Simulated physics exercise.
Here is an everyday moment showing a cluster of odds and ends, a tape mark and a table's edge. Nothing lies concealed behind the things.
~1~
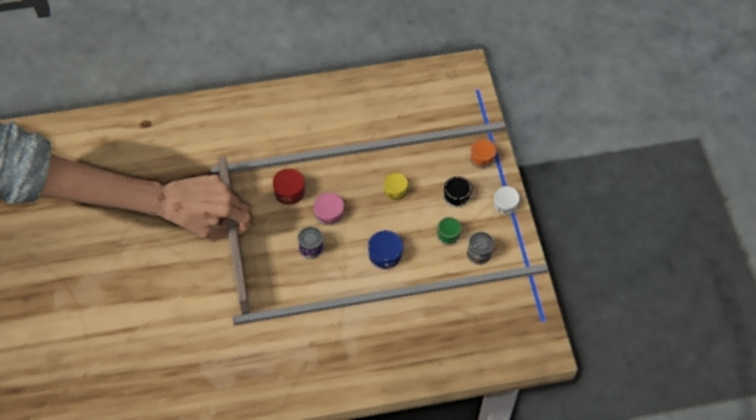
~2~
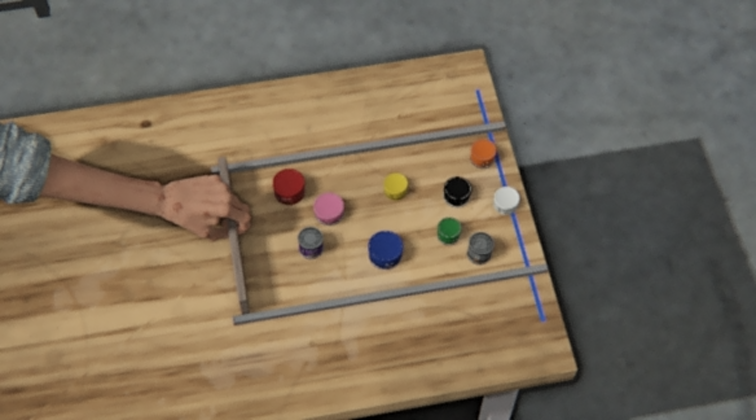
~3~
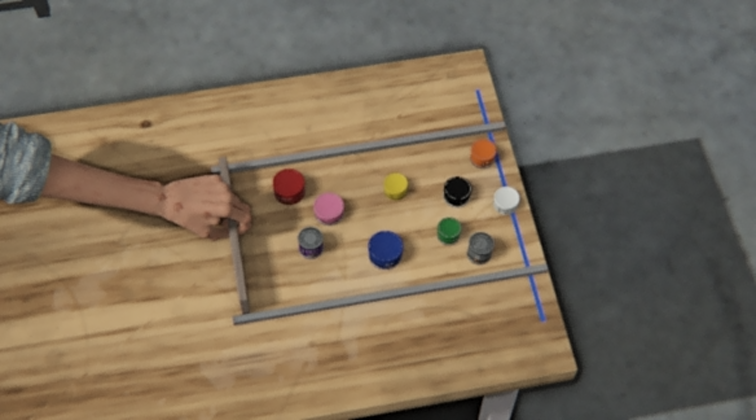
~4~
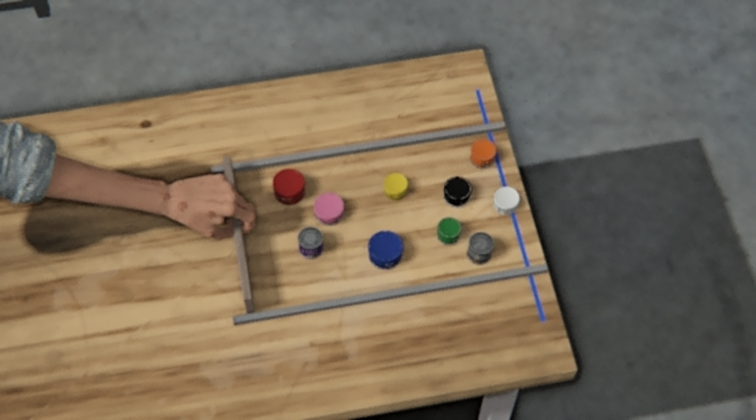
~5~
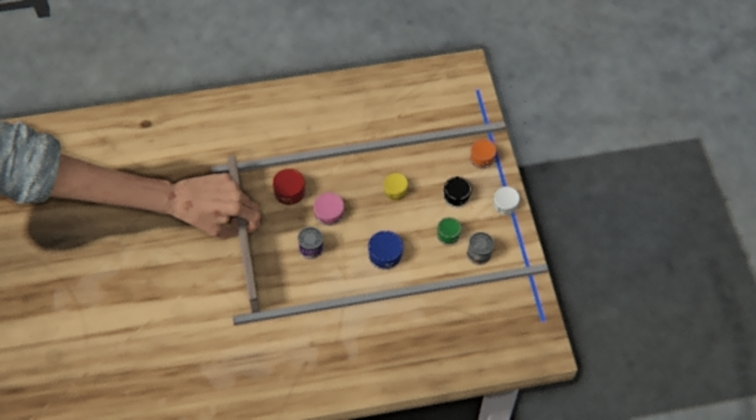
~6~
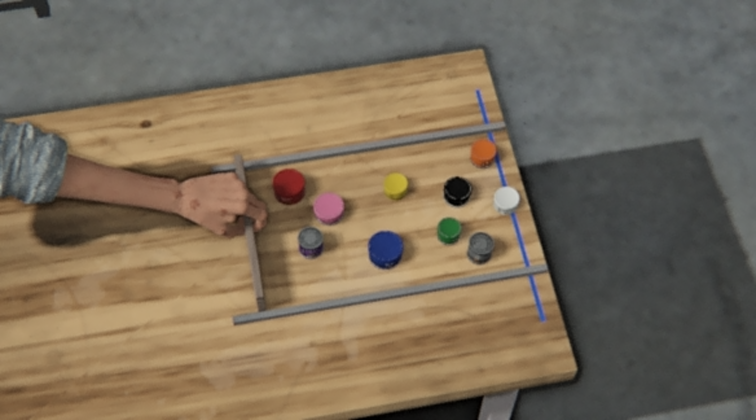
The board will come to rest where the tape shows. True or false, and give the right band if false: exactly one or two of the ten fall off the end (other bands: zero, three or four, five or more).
False, five or more fall off.
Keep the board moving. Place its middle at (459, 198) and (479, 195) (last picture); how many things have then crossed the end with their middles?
0 and 1.
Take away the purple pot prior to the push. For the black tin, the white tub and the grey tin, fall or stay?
Black tin: Over the edge; white tub: Over the edge; grey tin: Still there.
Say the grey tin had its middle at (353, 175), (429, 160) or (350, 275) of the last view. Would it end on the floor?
Results in order - down; down; still up.
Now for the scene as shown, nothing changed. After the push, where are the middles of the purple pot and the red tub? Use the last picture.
Final pixels, roughly: (525, 205) for the first, (510, 144) for the other.
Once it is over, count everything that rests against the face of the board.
Number: 4.
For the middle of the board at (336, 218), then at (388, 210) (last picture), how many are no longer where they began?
At the first spot the count is 3, and at the second it is 5.
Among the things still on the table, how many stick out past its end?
The total here is 4.
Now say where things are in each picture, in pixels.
The first frame shows white tub (506, 201); orange tin (483, 154); grey tin (480, 248); board (234, 234); tape (509, 199).
The second frame shows orange tin (483, 154); black tin (457, 192).
The third frame shows grey tin (480, 249); yellow tub (396, 187).
The fourth frame shows white tub (506, 201); pink tin (329, 209).
The fifth frame shows orange tin (483, 154); blue tin (385, 250).
The sixth frame shows white tub (506, 201); orange tin (483, 154); grey tin (480, 249); board (250, 232); tape (509, 199).
A little later, none off yet; white tub at rest near (506, 201); orange tin at rest near (483, 154); grey tin at rest near (480, 249).
When it is over, the number that fall off is five or more; down, yellow tub, green pot, black tin, grey tin, orange tin and white tub.
